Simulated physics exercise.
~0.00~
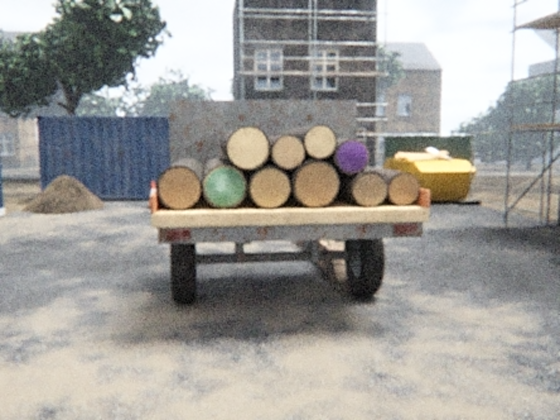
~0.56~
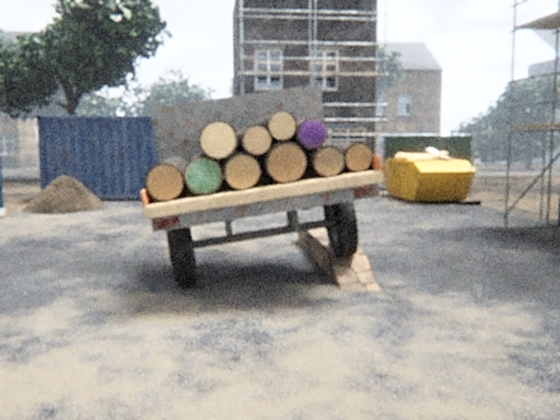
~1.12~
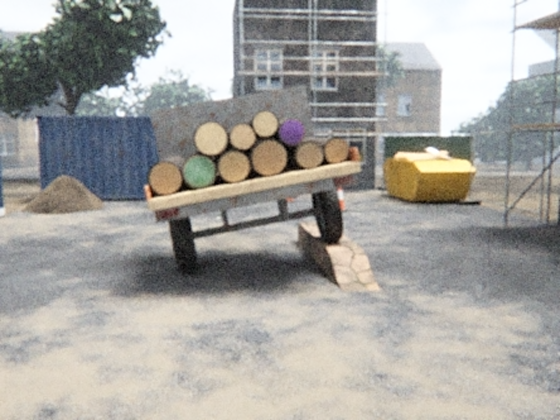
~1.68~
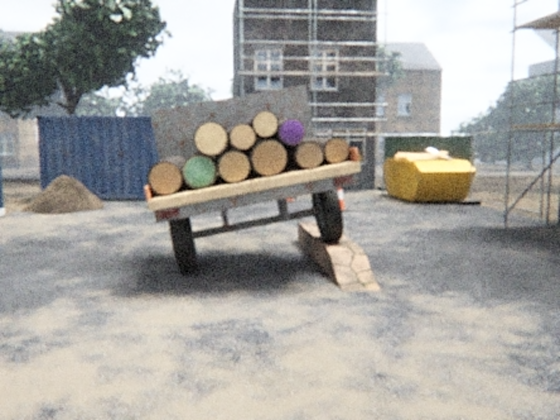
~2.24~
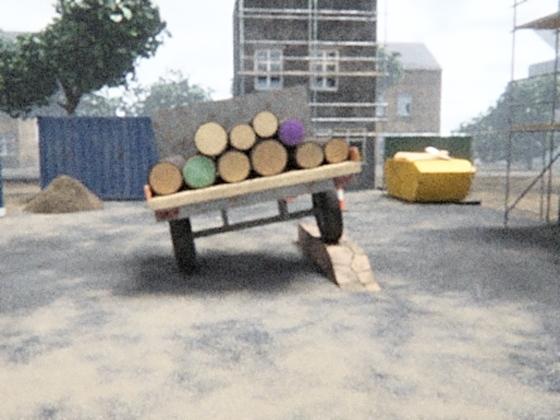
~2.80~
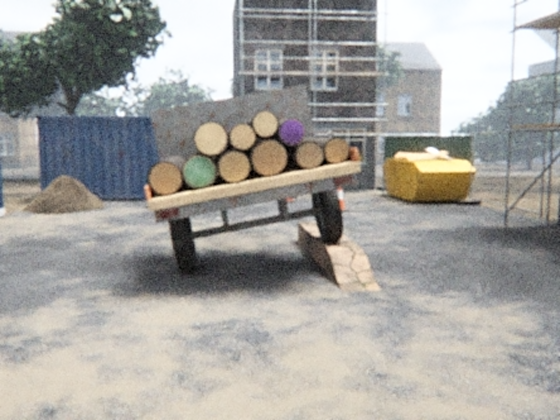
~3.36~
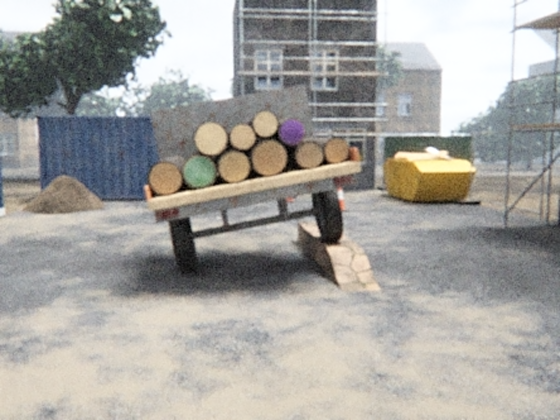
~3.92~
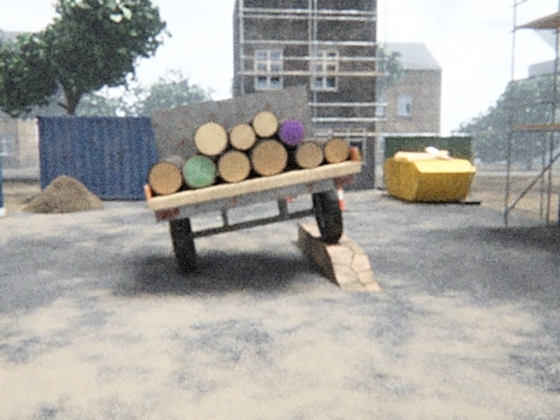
On a gravelly building site, a flat trailer stacked with logs, one with a purple end and one green, moves away and climbs a ramp with its right wheel. It stops tilted down to the left, and every log stays on the deck, purple still on top.
